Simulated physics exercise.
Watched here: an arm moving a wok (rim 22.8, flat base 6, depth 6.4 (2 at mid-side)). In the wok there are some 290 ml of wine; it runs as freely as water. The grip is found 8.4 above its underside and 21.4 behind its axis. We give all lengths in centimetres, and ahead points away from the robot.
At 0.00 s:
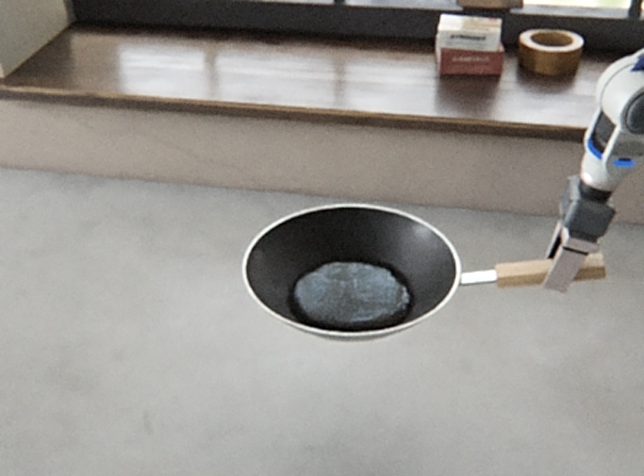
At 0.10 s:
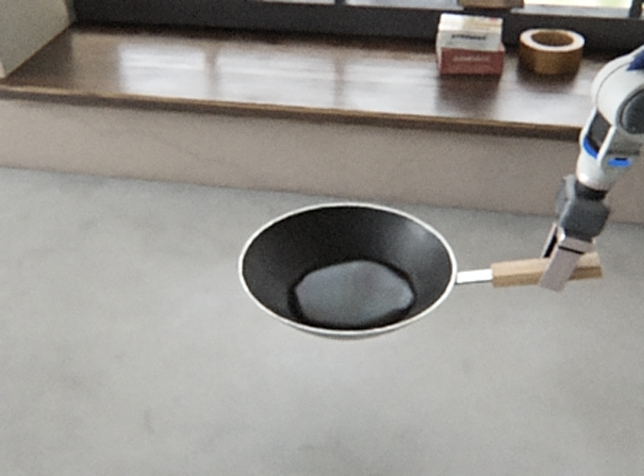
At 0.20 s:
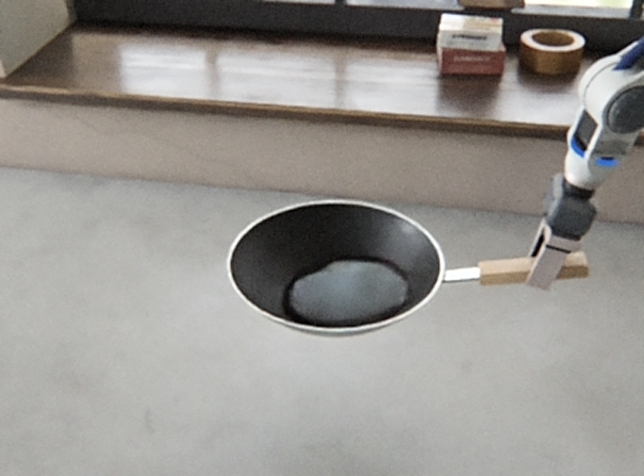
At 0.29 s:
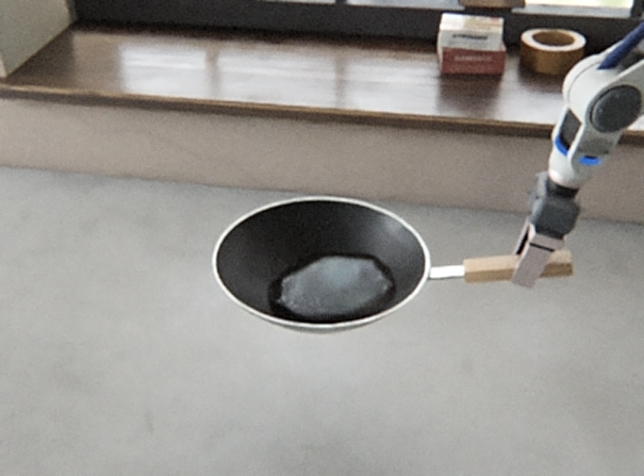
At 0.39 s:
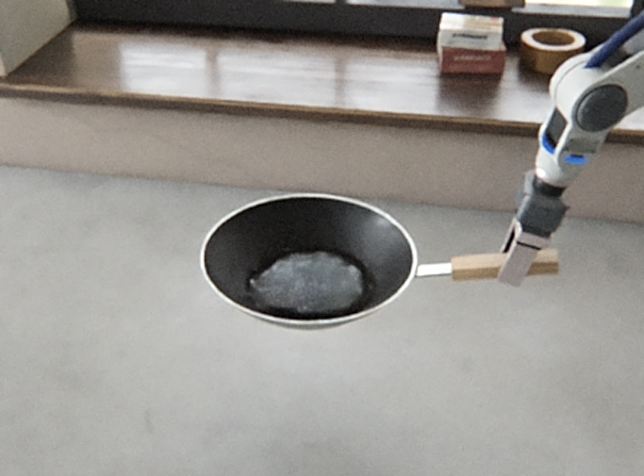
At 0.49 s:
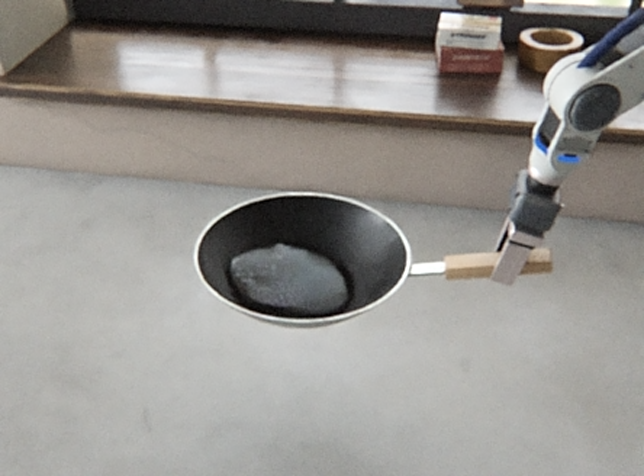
In the video, a robot arm grips the wooden handle of a black wok holding a shallow pool of liquid and moves it a short way left above a gray surface, the liquid shifting toward the wok's left side.
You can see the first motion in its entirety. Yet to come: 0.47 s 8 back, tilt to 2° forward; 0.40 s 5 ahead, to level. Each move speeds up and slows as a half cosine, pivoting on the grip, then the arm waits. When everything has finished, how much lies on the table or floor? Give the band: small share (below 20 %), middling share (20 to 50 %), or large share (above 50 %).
Small share.
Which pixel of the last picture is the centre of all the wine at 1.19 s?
(362, 299) or thereabouts.
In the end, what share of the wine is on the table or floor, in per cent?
It should be about 8 percent.
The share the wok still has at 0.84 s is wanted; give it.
Remaining share: Around 100 %.
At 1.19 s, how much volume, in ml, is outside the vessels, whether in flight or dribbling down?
Roughly 0 ml at that time.
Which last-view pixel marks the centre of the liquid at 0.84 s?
I'd put it somewhere near (369, 302).
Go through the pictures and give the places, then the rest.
The first frame shows the wok middle at (351, 288), level; upper third of the wine around (350, 294), from x 290 to 415, top at y 260; 290 ml in the wok.
The second frame shows the wok middle at (347, 287), level; upper third of the wine around (359, 293), from x 290 to 415, top at y 255.
The third frame shows the wok middle at (335, 284), level; upper third of the wine around (365, 292), from x 285 to 410, top at y 255.
The fourth frame shows the wok middle at (321, 281), tilted 1° backward; upper third of the wine around (352, 288), from x 270 to 395, top at y 250.
The fifth frame shows the wok middle at (308, 277), tilted 2° backward; upper third of the wine around (310, 283), from x 250 to 375, top at y 250.
The sixth frame shows the wok middle at (302, 276), tilted 2° backward; upper third of the wine around (267, 273), from x 230 to 355, top at y 240; 290 ml in the wok.
After 0.84 s, tilted 1° forward, liquid up to 13 above the table; 290 ml in the wok.
After 1.19 s, level, liquid up to 14 above the table; 290 ml in the wok.
After 1.56 s, level, liquid up to 16 above the table; 275 ml in the wok, 5 ml on the table or floor, 15 ml in the air or running down outside.
After 2.36 s, level, liquid up to 16 above the table; 265 ml in the wok, 25 ml on the table or floor.
In the end, 265 ml in the wok, 25 ml on the table or floor. That is 8 % on the table or floor.
